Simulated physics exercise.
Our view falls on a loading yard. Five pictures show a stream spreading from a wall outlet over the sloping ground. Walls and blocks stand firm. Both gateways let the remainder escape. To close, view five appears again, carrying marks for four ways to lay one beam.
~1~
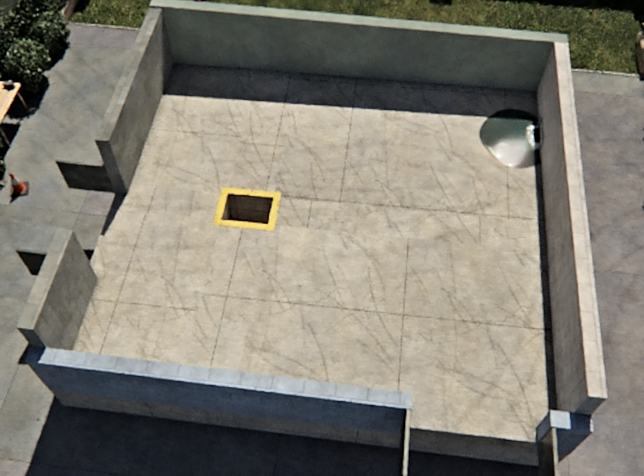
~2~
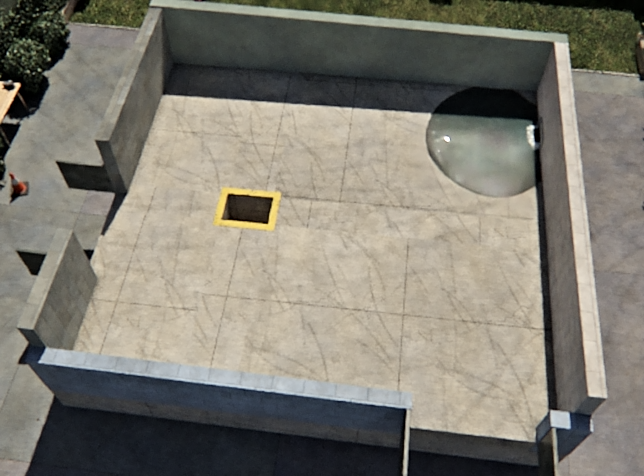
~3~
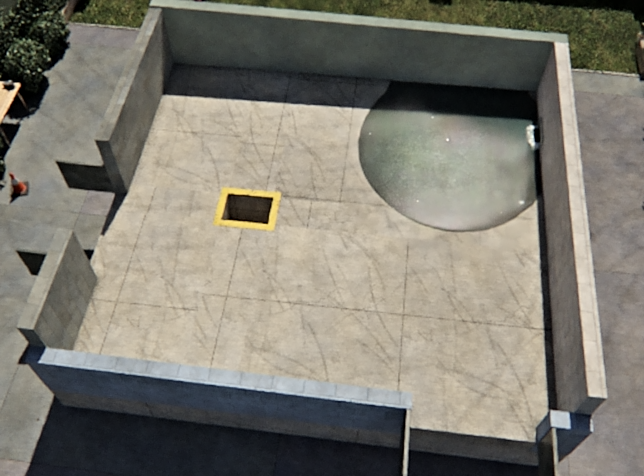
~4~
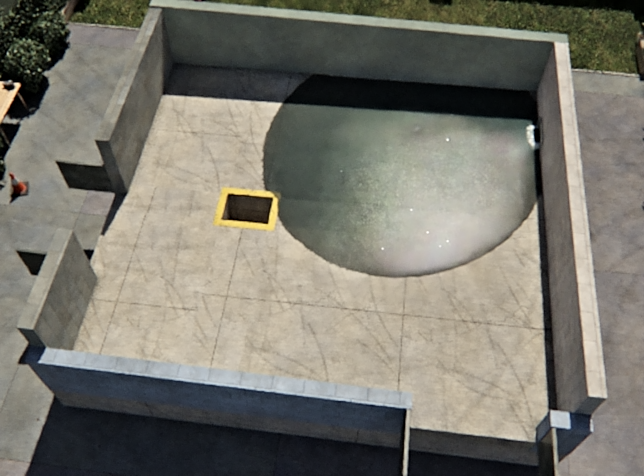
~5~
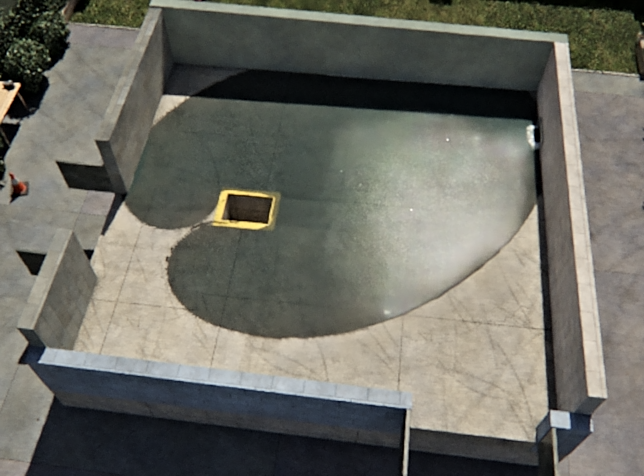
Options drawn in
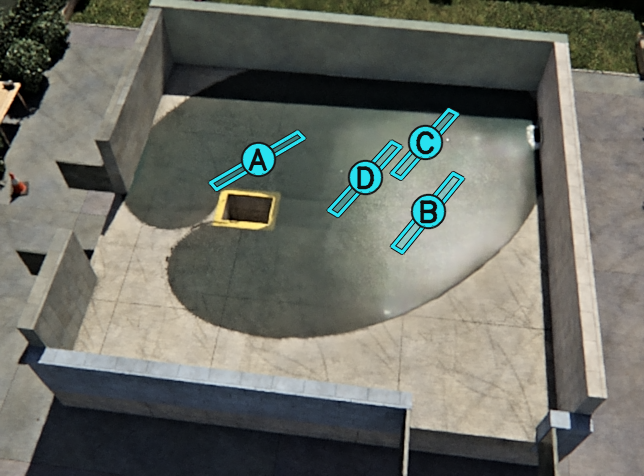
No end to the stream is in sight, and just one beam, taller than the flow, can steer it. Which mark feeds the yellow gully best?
Best: A.
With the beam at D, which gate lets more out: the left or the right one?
The left one.
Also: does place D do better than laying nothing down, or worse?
It is worse.
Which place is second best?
Here it is place B.
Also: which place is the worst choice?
The answer is D.
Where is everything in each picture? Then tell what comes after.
In the first picture, outfall at (541, 134); yellow gully at (248, 209); open gate at (113, 234); open gate at (471, 419); front seen at (487, 134), 2 % of the ground wet; yellow gully still dry.
In the second picture, front seen at (431, 127), 9 % of the ground wet; yellow gully still dry.
In the third picture, front seen at (363, 148), 20 % of the ground wet; yellow gully still dry.
In the fourth picture, front seen at (267, 164), 38 % of the ground wet; yellow gully still dry.
In the fifth picture, front seen at (133, 199), 62 % of the ground wet; yellow gully taking water.
On the marked copy, A from (213, 186) to (300, 135); B from (397, 249) to (457, 176); C from (396, 175) to (453, 112); D from (333, 212) to (396, 144).
For place A, about 34 % of the stream goes into the yellow gully, about 64 % out by the gates.
For place B, about 20 % of the stream goes into the yellow gully, about 79 % out by the gates.
For place C, about 13 % of the stream goes into the yellow gully, about 86 % out by the gates.
For place D, about 10 % of the stream goes into the yellow gully, about 89 % out by the gates.
